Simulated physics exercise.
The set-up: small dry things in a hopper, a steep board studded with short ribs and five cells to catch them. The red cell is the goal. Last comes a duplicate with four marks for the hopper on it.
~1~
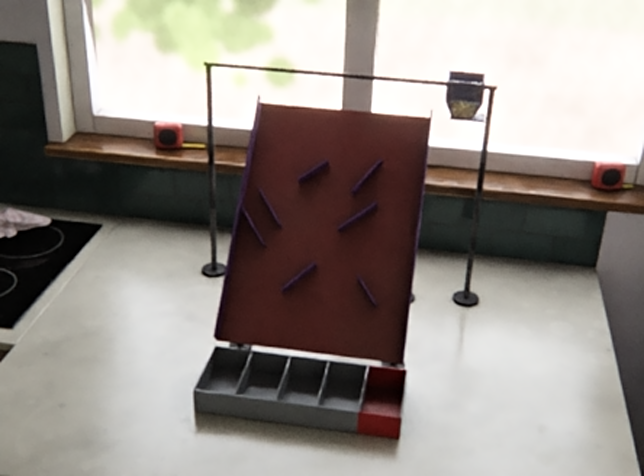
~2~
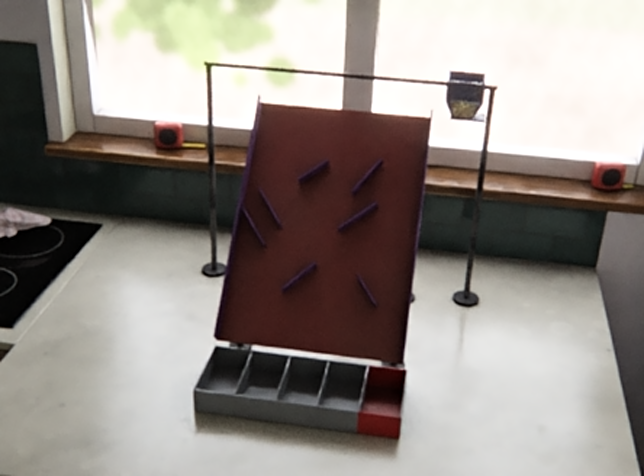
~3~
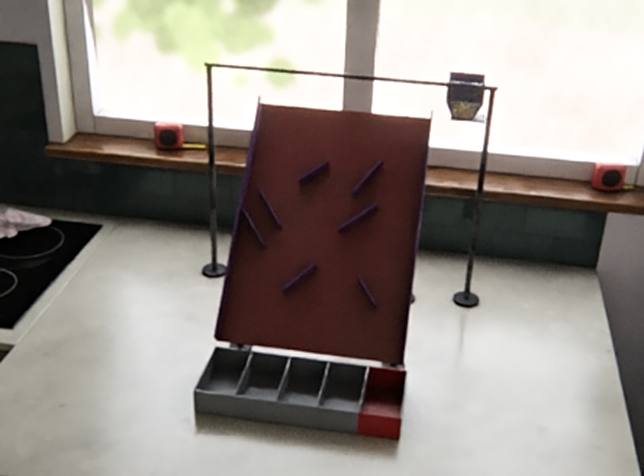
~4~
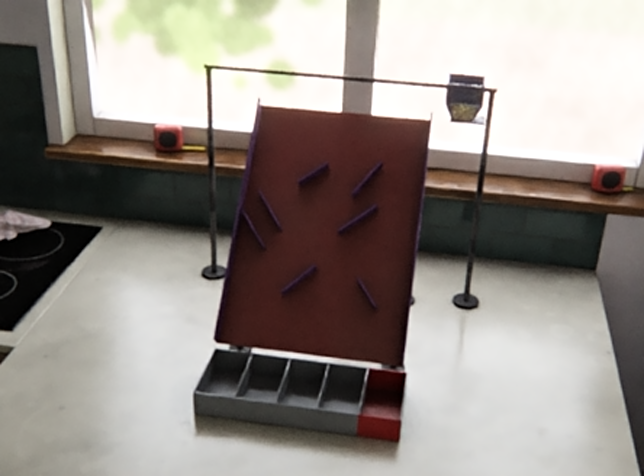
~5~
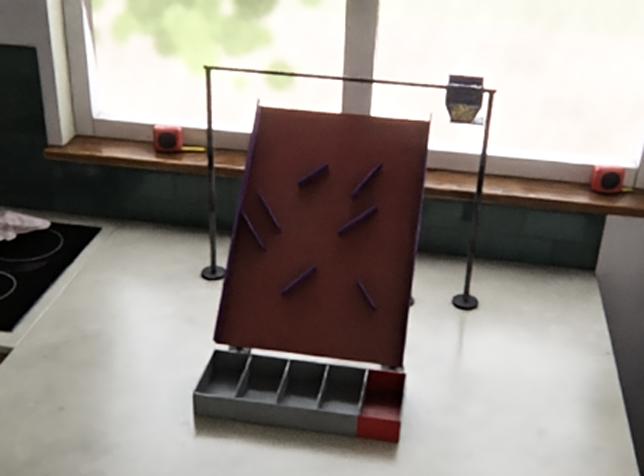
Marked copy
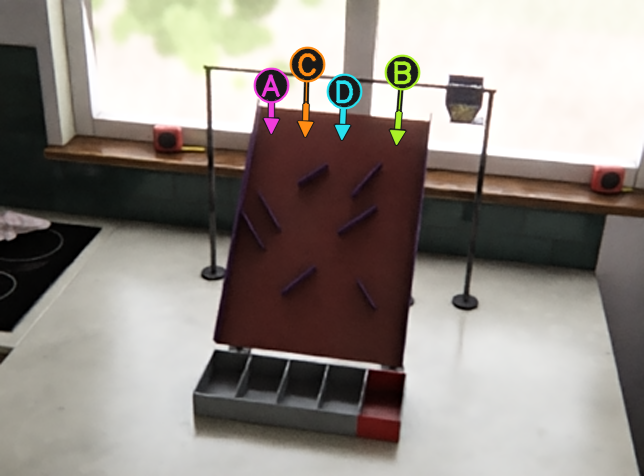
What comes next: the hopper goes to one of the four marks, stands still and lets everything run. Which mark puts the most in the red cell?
B is best.
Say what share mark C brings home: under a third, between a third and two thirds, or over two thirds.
Mark C gives under a third.
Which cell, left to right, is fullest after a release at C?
The first from the left.
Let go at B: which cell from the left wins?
The fifth from the left.
On the marked copy, mark A meets the board at (271, 127); mark B meets the board at (396, 139); mark C meets the board at (305, 131); mark D meets the board at (342, 134).
If A is chosen, none in the red cell, nearly all in other cells.
If B is chosen, most in the red cell, about a quarter in other cells.
If C is chosen, a stray few in the red cell, nearly all in other cells.
If D is chosen, none in the red cell, nearly all in other cells.
